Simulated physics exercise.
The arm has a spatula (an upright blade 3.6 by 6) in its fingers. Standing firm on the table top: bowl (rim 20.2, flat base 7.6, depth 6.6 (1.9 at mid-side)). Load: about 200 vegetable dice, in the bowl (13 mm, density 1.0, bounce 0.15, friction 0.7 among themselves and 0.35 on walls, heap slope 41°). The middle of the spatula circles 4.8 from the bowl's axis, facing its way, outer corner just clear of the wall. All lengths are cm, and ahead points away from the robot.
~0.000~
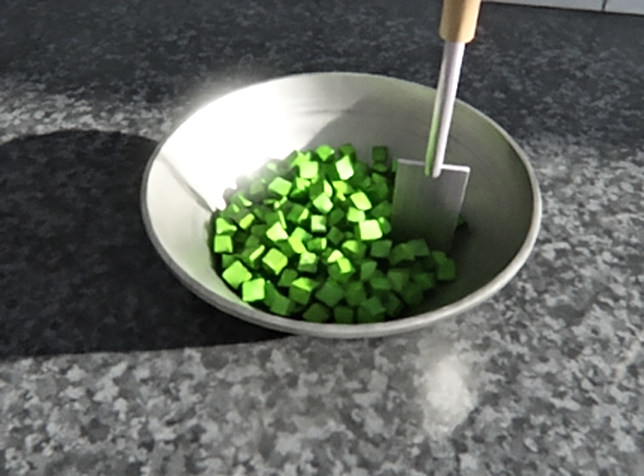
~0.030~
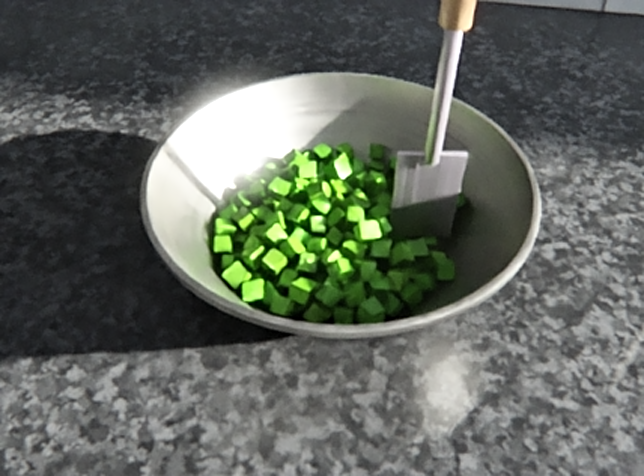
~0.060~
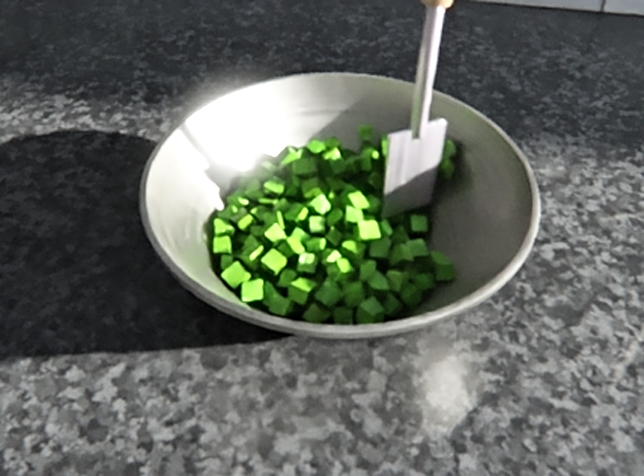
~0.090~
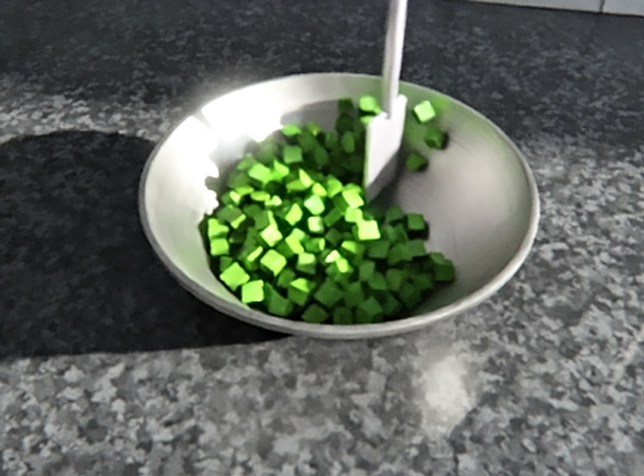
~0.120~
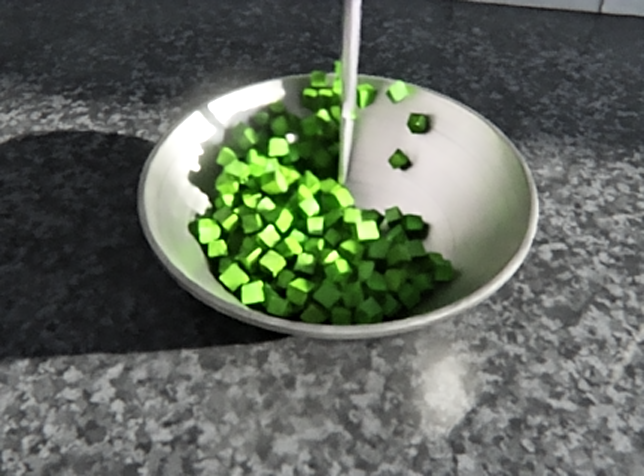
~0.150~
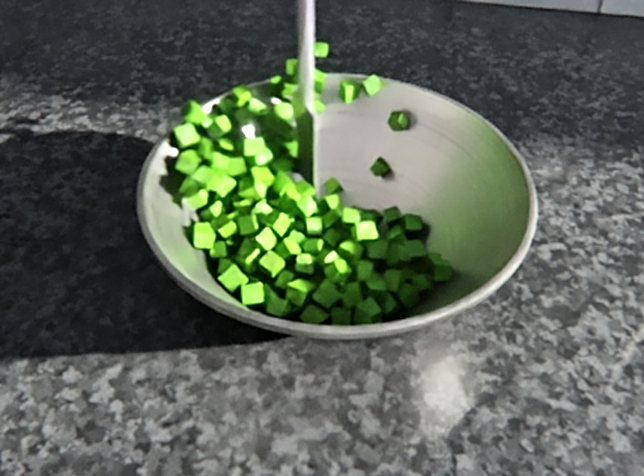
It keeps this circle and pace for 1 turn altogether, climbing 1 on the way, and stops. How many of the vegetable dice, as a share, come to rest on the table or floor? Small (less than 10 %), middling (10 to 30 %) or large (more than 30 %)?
A middling share, 10 to 30 %, ends on the table or floor.
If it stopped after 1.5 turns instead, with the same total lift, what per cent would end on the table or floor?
It would be near 25 per cent.
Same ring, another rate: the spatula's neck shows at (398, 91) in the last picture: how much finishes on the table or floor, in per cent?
Some 0 per cent.
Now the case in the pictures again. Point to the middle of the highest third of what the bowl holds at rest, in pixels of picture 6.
At about (408, 204).
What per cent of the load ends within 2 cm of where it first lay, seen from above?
About 15 per cent.
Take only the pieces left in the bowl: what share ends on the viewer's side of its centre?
Roughly 45 per cent.
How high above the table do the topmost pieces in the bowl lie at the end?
Roughly 6.5 cm.
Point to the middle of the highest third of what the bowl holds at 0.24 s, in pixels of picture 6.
At about (207, 229).
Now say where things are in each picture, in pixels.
The spatula neck at (438, 141), 0° round; upper third of the load around (339, 219), from x 225 to 450, top at y 155; 200 in the bowl, in the first frame.
The spatula neck at (437, 129), 11° round; upper third of the load around (339, 213), from x 225 to 455, top at y 150, in the second frame.
The spatula neck at (421, 104), 37° round; upper third of the load around (336, 194), from x 220 to 445, top at y 135, in the third frame.
The spatula neck at (389, 85), 65° round; upper third of the load around (318, 164), from x 215 to 445, top at y 105, in the fourth frame.
The spatula neck at (348, 76), 94° round; upper third of the load around (291, 155), from x 205 to 440, top at y 70, in the fifth frame.
The spatula neck at (306, 77), 122° round; upper third of the load around (261, 151), from x 190 to 440, top at y 50; 199 in the bowl, 1 in flight or on the tool, in the sixth frame.
After 0.24 s, 210° round, highest piece 10 above the table; 185 in the bowl, 15 in flight or on the tool.
After 0.34 s, 297° round, highest piece 9 above the table; 172 in the bowl, 13 on the table or floor, 15 in flight or on the tool.
After 0.58 s, 0° round, highest piece 6 above the table; 159 in the bowl, 41 on the table or floor.
After 1.28 s, 0° round, highest piece 6 above the table; 159 in the bowl, 41 on the table or floor.
In the end, 159 in the bowl, 41 on the table or floor. That is 20 % on the table or floor.
